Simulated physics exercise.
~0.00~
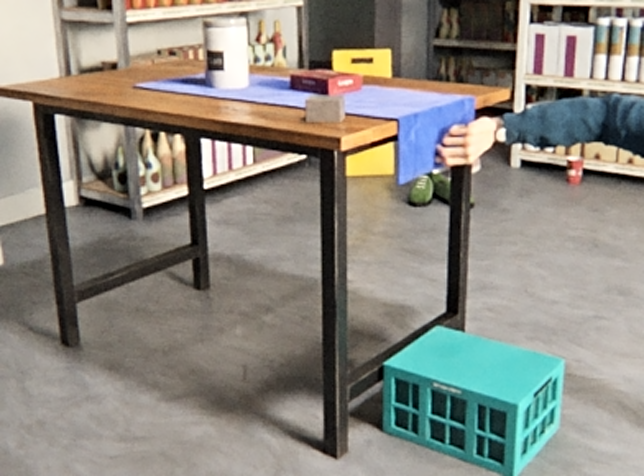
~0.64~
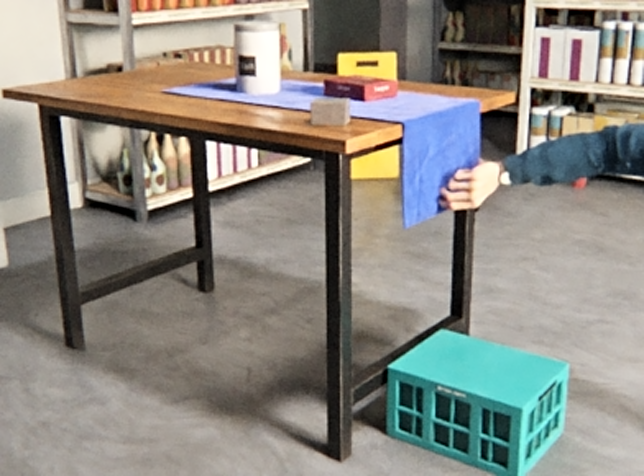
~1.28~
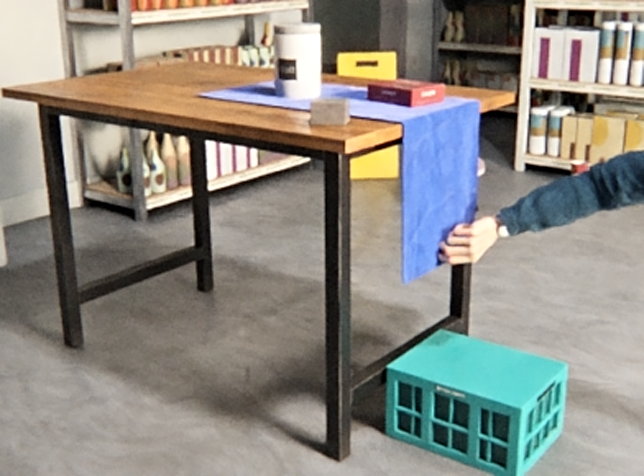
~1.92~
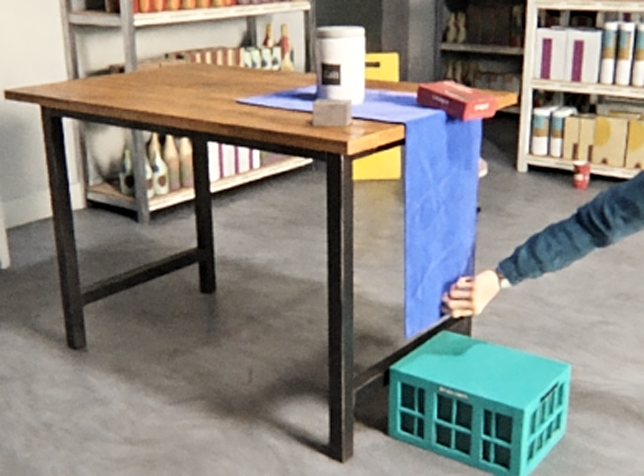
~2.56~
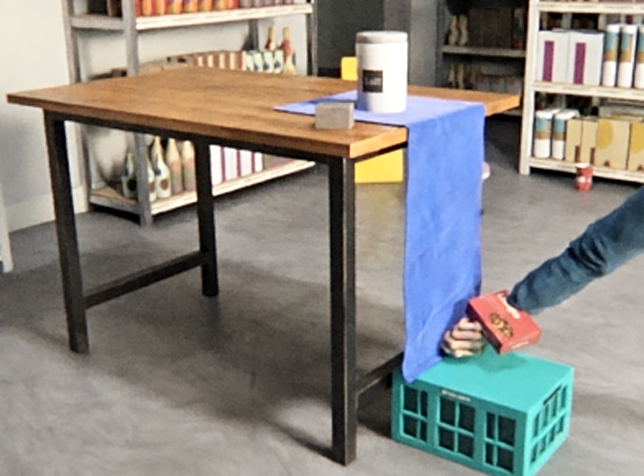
A blue scarf is pulled down over the right end of a table by a hand, carrying a white canister and a red packet rightward past a still grey block, until the packet tips off and drops toward the turquoise crate while the canister stays upright on the table.
